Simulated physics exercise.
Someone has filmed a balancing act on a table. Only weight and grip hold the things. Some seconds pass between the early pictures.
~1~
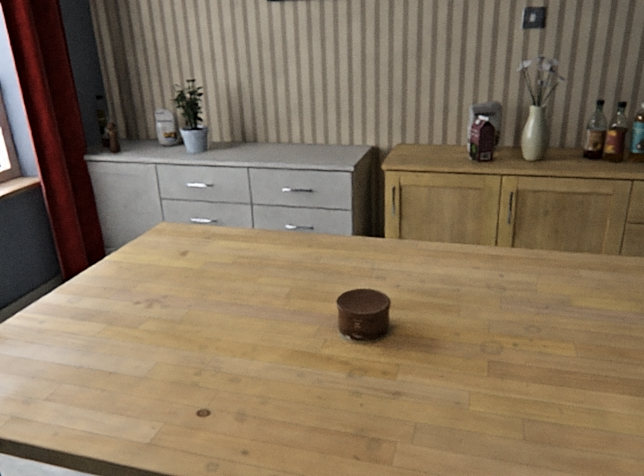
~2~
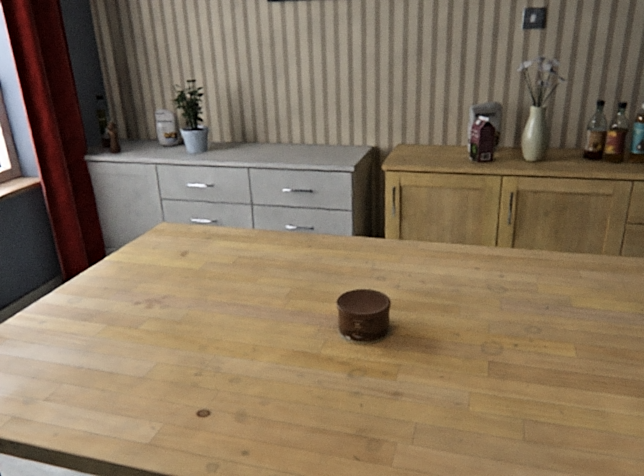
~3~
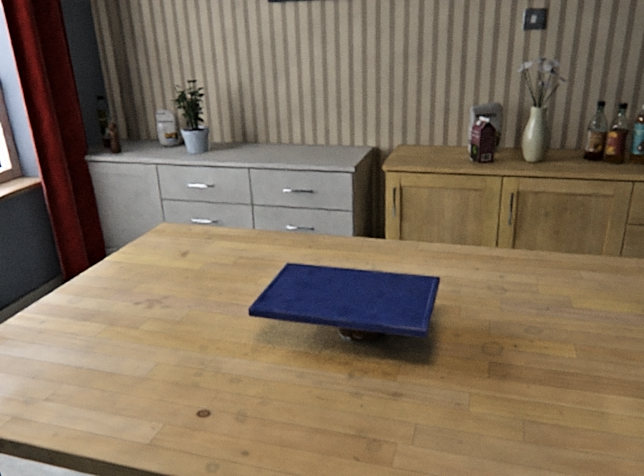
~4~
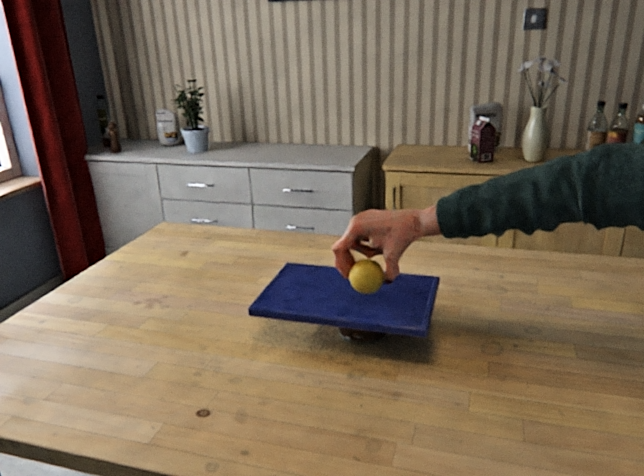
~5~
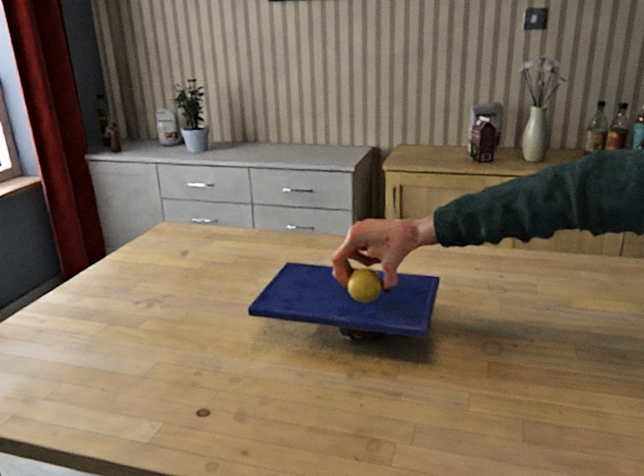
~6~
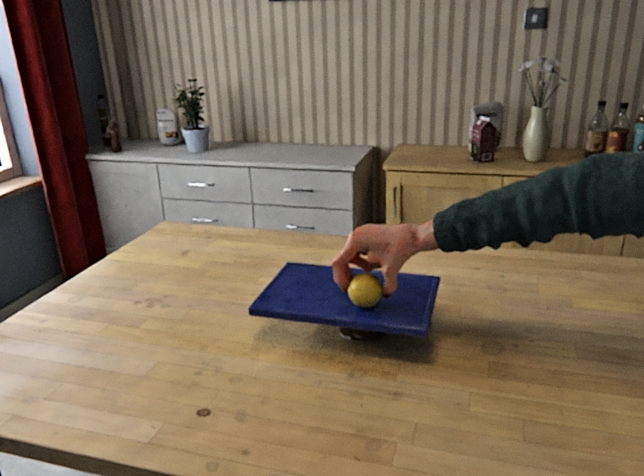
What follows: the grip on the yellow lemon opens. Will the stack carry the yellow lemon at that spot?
The stack keeps its balance.
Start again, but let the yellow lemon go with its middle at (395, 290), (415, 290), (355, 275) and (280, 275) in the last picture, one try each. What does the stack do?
In the first case it keeps its balance; in the second case it stays up; in the third case it stays up; in the fourth case it gives way.
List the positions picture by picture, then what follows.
In the first picture, the last thing is not in view yet.
In the second picture, the last thing is not in view yet.
In the third picture, the last thing is not in view yet; blue lid (348, 296).
The fourth picture shows still above its spot; yellow lemon (367, 276); blue lid (348, 295).
The fifth picture shows still above its spot; yellow lemon (365, 285); blue lid (348, 295).
The sixth picture shows in place under the hand; yellow lemon (365, 290); blue lid (348, 295).
Then, 0.20 s past the last view, nothing moves.
Then, 0.50 s past the last view, yellow lemon resting near (365, 290).
Finally, all 3 still in place. Final places as the last picture's camera would see them, yellow lemon near (365, 290). The stack holds.
